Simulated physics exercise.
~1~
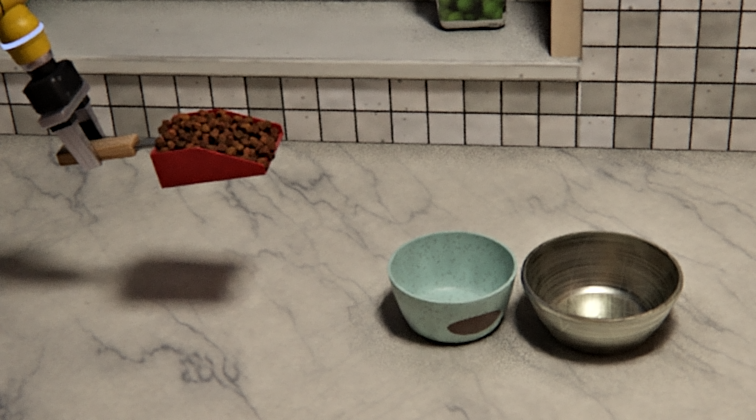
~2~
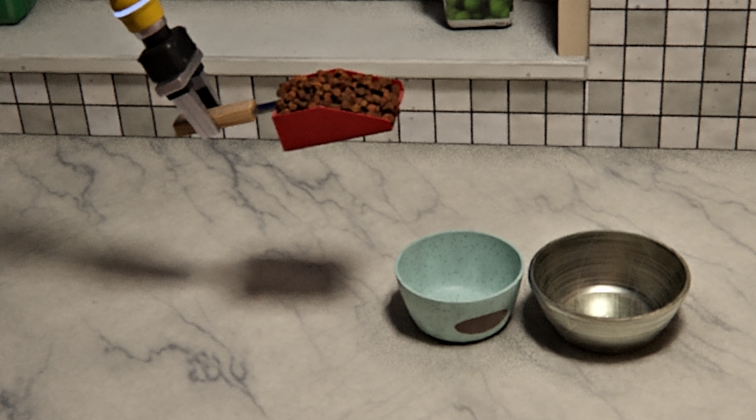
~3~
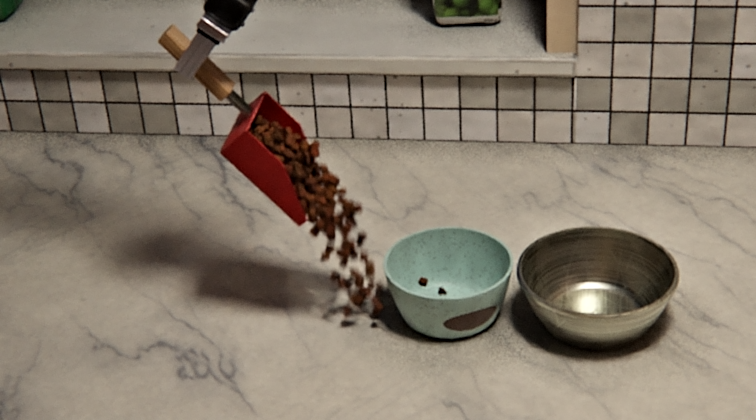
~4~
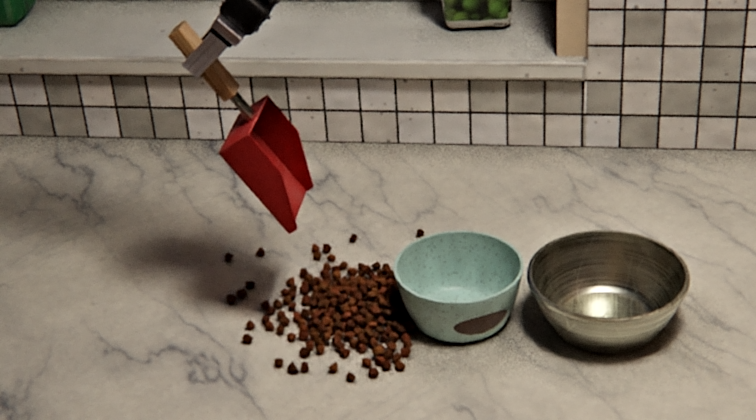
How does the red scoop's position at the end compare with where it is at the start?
At the end the scoop is farther to the right than at the start, closer to the pale blue bowl.
